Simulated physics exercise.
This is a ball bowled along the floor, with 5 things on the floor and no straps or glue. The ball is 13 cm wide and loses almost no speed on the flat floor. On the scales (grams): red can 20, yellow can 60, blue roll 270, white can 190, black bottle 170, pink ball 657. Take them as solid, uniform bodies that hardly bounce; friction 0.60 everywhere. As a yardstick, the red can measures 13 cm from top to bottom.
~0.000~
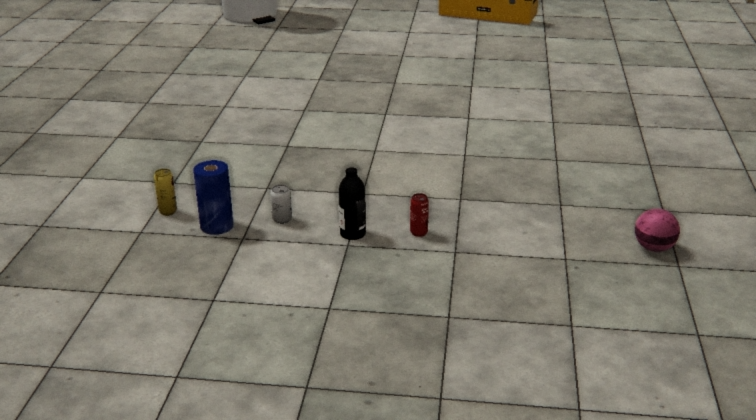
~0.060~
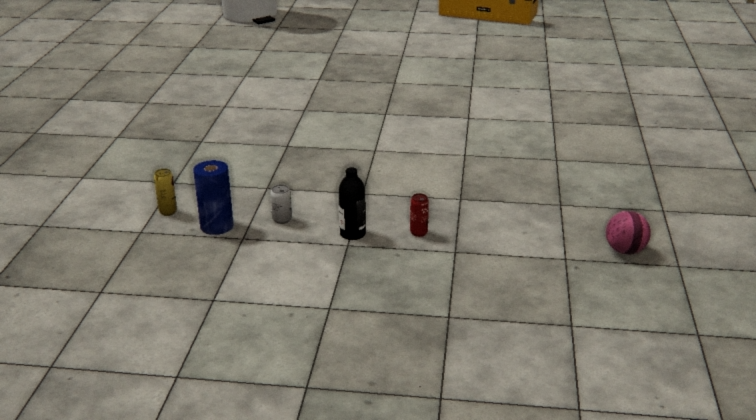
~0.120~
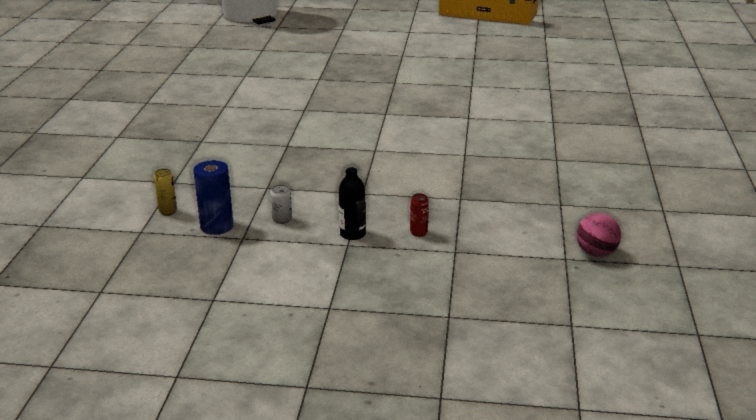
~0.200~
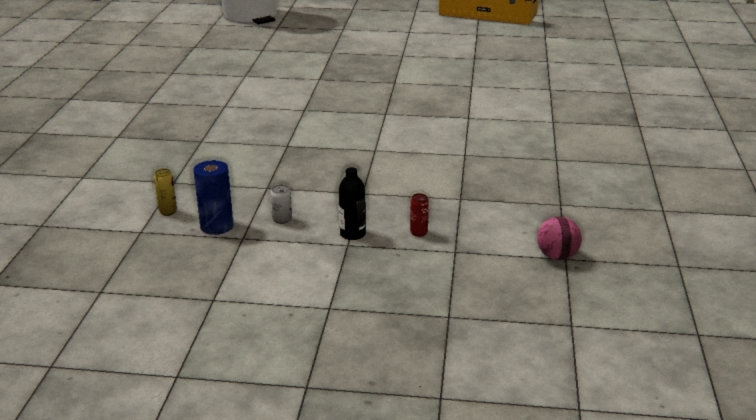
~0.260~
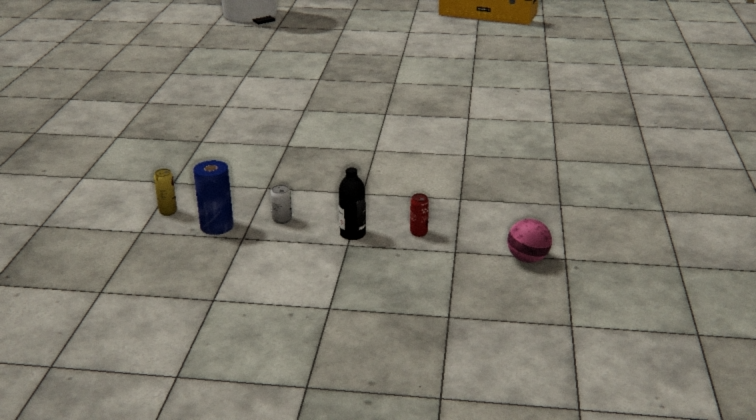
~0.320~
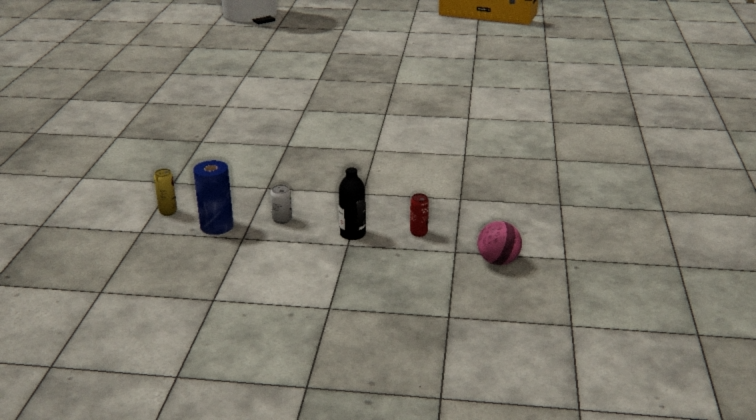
A pink ball with a dark stripe rolls across a floor of worn grey square tiles, seen from above at an angle by a camera that stays still. To its left stand a yellow can, a blue roll, a white can, a black bottle and a red can, with parts of a pale object and an orange one behind. The ball turns steadily leftward and slightly nearer, closing much of the gap to the motionless red can.
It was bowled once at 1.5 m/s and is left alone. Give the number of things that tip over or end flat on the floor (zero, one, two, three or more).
Things lost: Not one.
After 0.52 s, ball has run 79 cm; pink ball near (399, 252).
After 0.82 s, ball has run 124 cm; pink ball near (242, 264).
After 1.12 s, ball has run 169 cm; pink ball near (82, 278).
After 1.32 s, ball has run 198 cm.
In the end (1.5 s), all 5 under 8 cm from the start. At the end, from the last picture's camera, red can near (419, 216), yellow can near (166, 193).
